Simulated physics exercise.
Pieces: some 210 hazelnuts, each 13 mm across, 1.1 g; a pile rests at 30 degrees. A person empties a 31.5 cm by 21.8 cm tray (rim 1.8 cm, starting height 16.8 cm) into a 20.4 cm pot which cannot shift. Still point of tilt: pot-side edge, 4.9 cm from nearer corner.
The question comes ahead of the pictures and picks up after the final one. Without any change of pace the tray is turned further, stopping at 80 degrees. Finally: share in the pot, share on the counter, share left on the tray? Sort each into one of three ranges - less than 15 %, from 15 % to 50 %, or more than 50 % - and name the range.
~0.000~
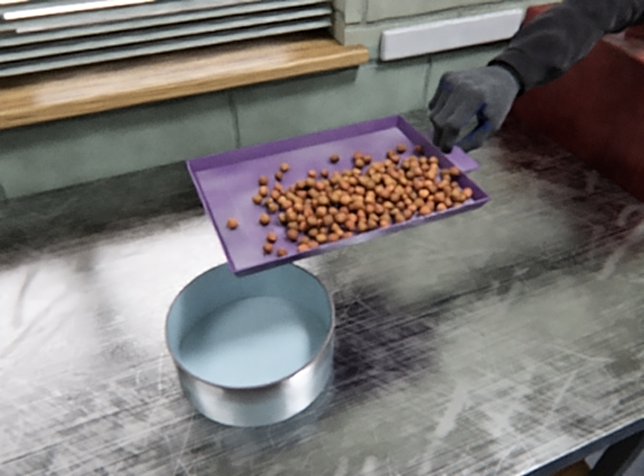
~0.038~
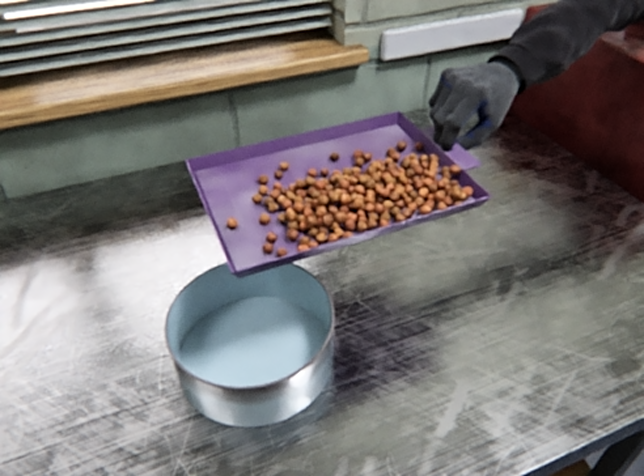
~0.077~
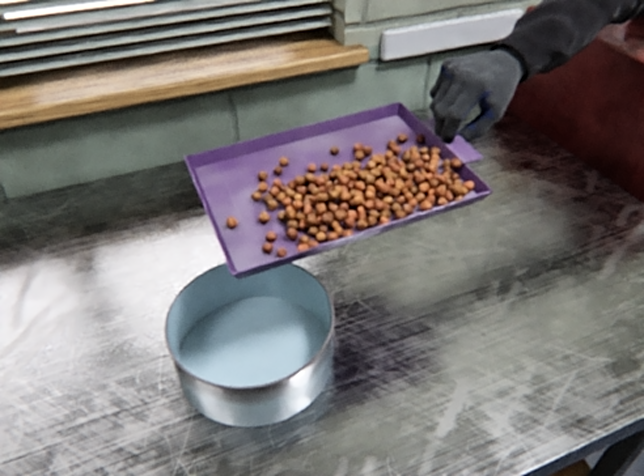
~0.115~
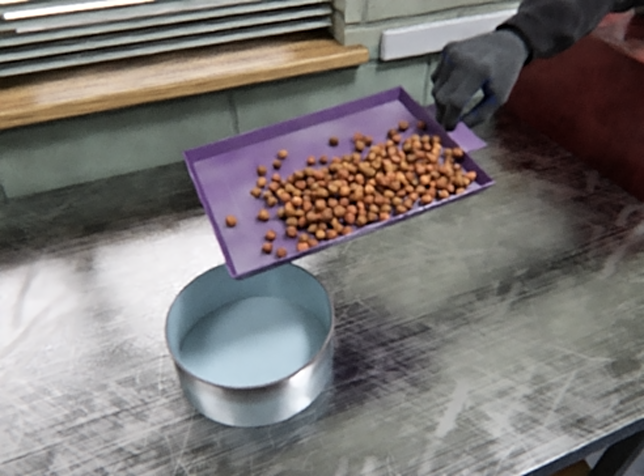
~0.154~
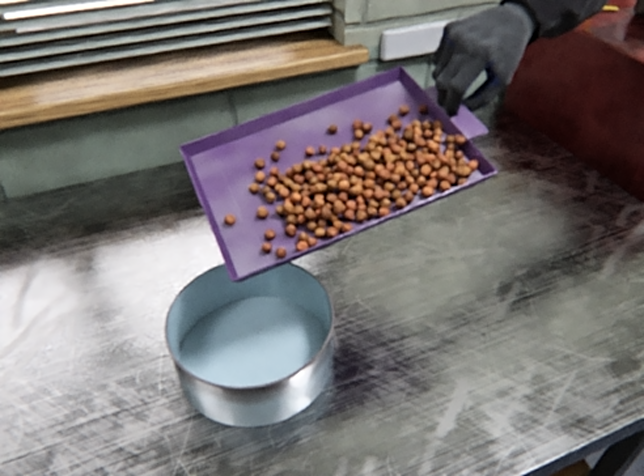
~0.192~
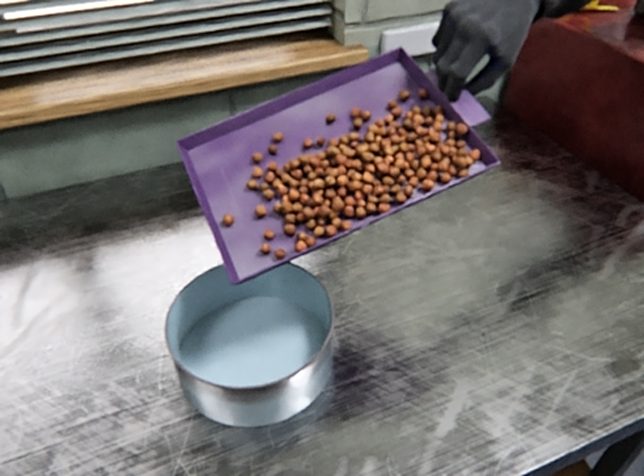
Ranges: Pot: More than 50 %; counter: From 15 % to 50 %; tray: Less than 15 %.
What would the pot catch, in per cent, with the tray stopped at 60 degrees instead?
In that case, near 75 percent.
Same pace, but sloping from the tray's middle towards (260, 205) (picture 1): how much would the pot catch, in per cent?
My best guess is some 25 per cent.
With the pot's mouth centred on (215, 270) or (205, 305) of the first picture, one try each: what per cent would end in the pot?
I'd say close to 5 percent for the first spot and 60 percent for the second.
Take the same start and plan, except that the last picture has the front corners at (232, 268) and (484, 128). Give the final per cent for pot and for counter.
Pot: 25, counter: 75.
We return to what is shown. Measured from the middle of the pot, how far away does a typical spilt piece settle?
That comes to near 30 cm.
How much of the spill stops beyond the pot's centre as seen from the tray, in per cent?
I'd put it at close to 90 per cent.
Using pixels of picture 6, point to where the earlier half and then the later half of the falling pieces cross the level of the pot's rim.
I'd mark about (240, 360) for the first half and about (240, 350) for the second.
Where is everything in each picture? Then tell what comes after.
In the first frame, tray tilt 0 degrees, front corners at (237, 266) and (483, 196); middle of the pieces at (370, 197); pot at (250, 315).
In the second frame, tray tilt 1 degrees, front corners at (237, 266) and (483, 194); middle of the pieces at (370, 195).
In the third frame, tray tilt 4 degrees, front corners at (237, 268) and (485, 189), lowest corner left front; middle of the pieces at (370, 191).
In the fourth frame, tray tilt 8 degrees, front corners at (236, 270) and (487, 180), lowest corner left front; middle of the pieces at (370, 184).
In the fifth frame, tray tilt 14 degrees, front corners at (236, 273) and (489, 170), lowest corner left front; middle of the pieces at (370, 176).
In the sixth frame, tray tilt 19 degrees, front corners at (236, 276) and (491, 160), lowest corner left front; middle of the pieces at (369, 169); pot at (250, 315). The tray's pace is about 145 degrees a second.
After 0.41 s, tilt 50 degrees; the tray holds 100 %, the pot 0 %.
After 0.55 s, tilt 71 degrees; the tray holds 85 %, the pot 0 %.
After 0.82 s, tilt 80 degrees; the tray holds 5 %, the pot 70 %.
In the end, at 1.9 s, pot 75 %, counter 25 %, tray 0 %.
